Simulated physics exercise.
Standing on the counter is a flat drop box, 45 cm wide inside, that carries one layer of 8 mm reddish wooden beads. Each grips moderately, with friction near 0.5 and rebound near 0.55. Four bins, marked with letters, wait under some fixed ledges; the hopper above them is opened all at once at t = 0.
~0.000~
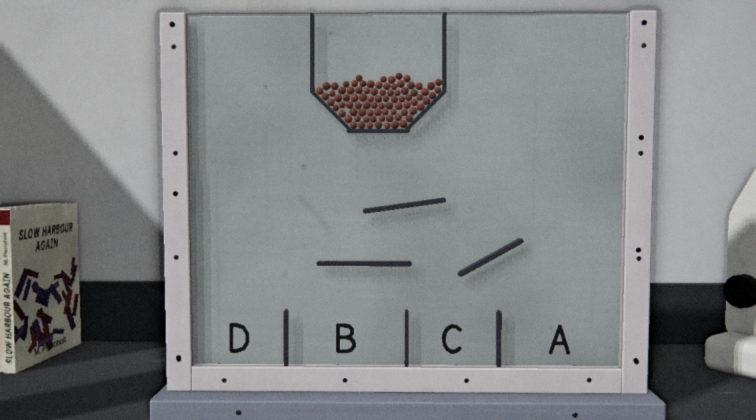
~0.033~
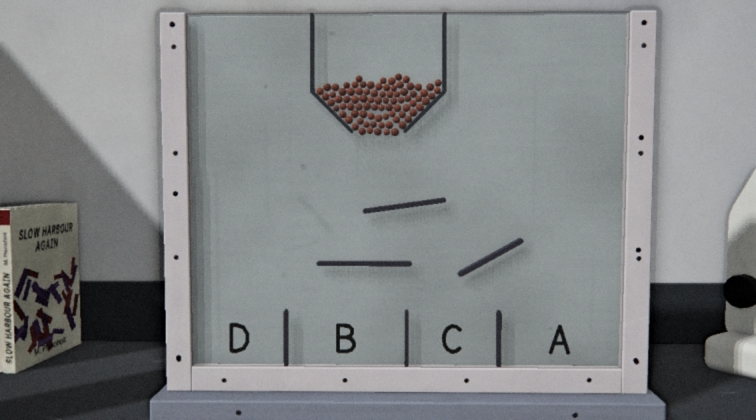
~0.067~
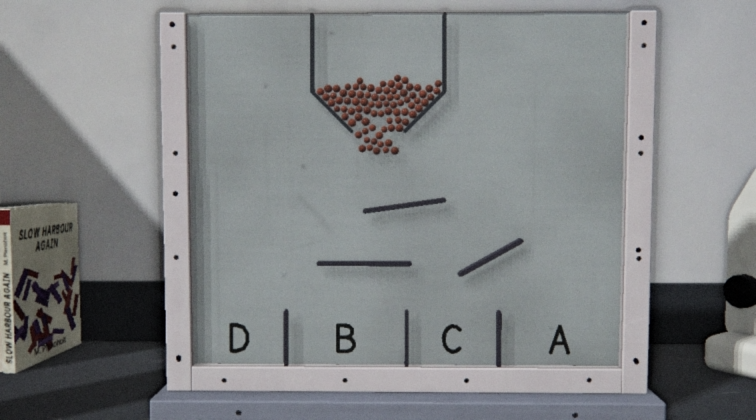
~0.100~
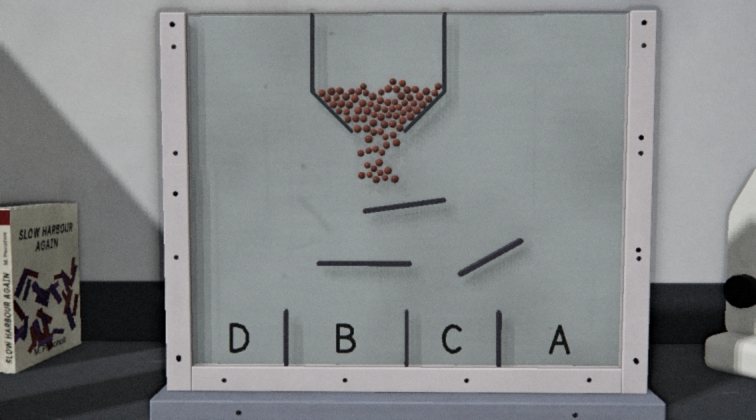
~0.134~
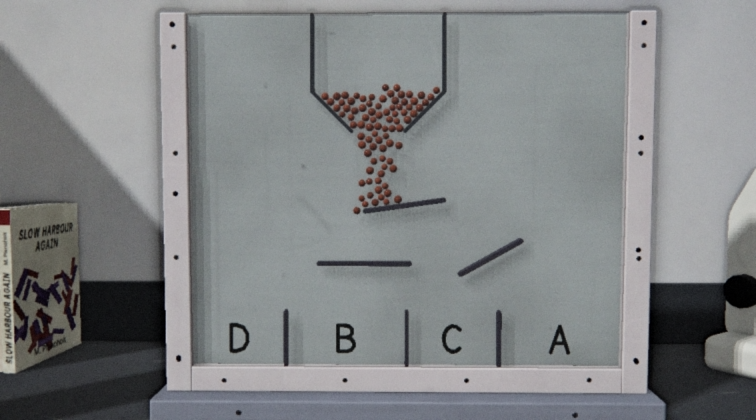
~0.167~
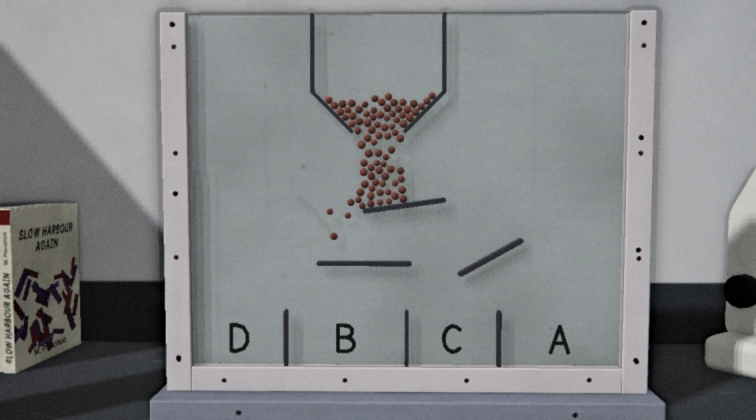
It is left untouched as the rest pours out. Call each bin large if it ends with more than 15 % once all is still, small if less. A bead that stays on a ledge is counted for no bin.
A: Small; B: Large; C: Small; D: Large.
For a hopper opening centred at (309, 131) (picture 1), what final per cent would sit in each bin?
Bin A: 0; bin B: 60; bin C: 5; bin D: 25.
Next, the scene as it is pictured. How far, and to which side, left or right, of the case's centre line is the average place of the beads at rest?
It sits around 10 cm left of centre.
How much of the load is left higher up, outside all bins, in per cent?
Estimate: Around 20 per cent.
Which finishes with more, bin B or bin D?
More goes to bin D.
After 0.24 s 75 % have left the hopper; down in the bins, nothing yet.
After 0.55 s 100 % have left the hopper; down in the bins, B 5 %, D 35 %.
All still by 3.3 s, A 0 %, B 35 %, C 5 %, D 40 %, left higher up 20 %.
